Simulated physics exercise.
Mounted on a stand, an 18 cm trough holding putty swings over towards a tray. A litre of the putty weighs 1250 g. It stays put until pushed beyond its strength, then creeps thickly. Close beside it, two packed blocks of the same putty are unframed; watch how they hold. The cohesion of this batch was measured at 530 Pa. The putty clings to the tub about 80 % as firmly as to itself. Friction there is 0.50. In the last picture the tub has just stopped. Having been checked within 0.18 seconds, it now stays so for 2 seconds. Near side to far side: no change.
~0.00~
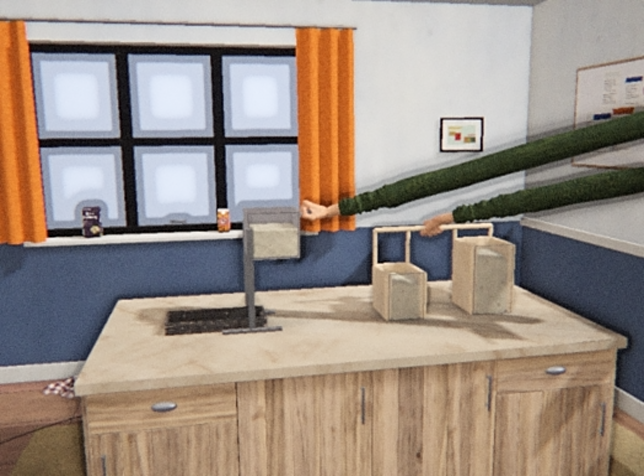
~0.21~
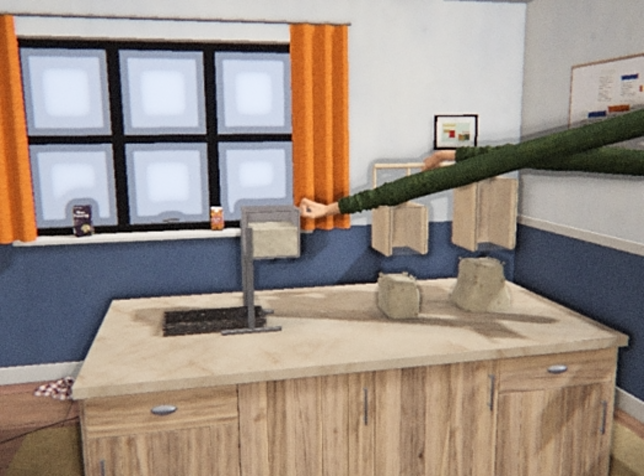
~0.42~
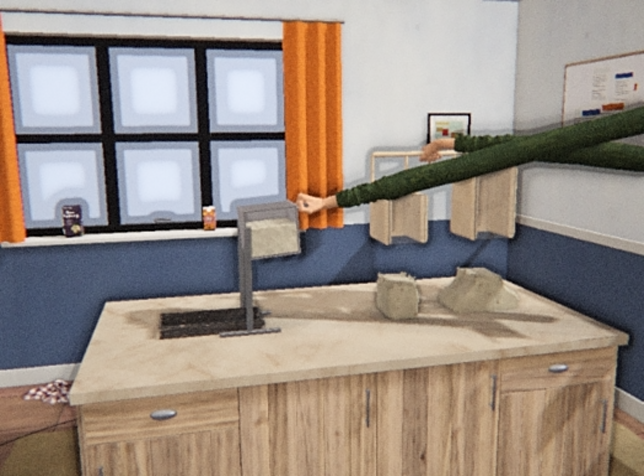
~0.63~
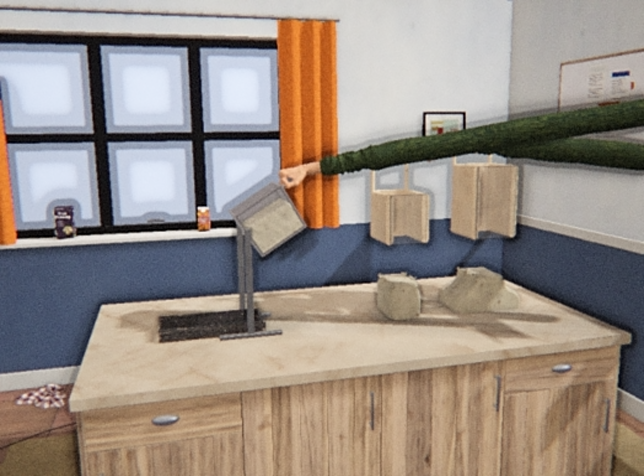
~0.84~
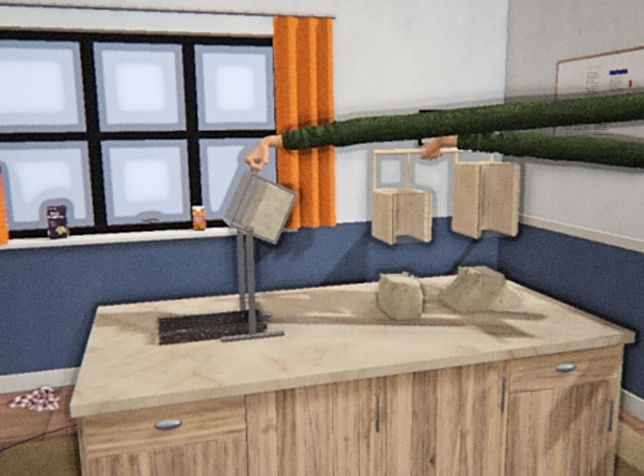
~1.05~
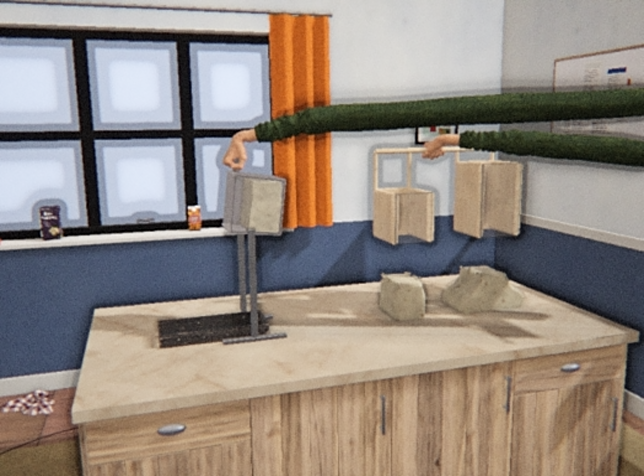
A hand lifts boxes off two blocks, the right one slumps, then another tilts a tub.
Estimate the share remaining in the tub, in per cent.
I would say roughly 100 per cent remains in the tub.
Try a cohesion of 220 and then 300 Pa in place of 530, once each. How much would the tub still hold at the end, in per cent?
60 %, then 80 %.
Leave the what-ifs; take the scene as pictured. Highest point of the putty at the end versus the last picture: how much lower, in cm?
About 3 cm.
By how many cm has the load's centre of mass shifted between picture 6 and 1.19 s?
1 cm.
After 1.19 s, the tub is at 83 degrees and holds 100 %.
After 1.36 s, the tub is at 83 degrees and holds 100 %.
After 1.53 s, the tub is at 83 degrees and holds 100 %.
After 1.70 s, the tub is at 83 degrees and holds 100 %.
After 3.05 s, at the end, the tub is at 83 degrees and holds 100 %.
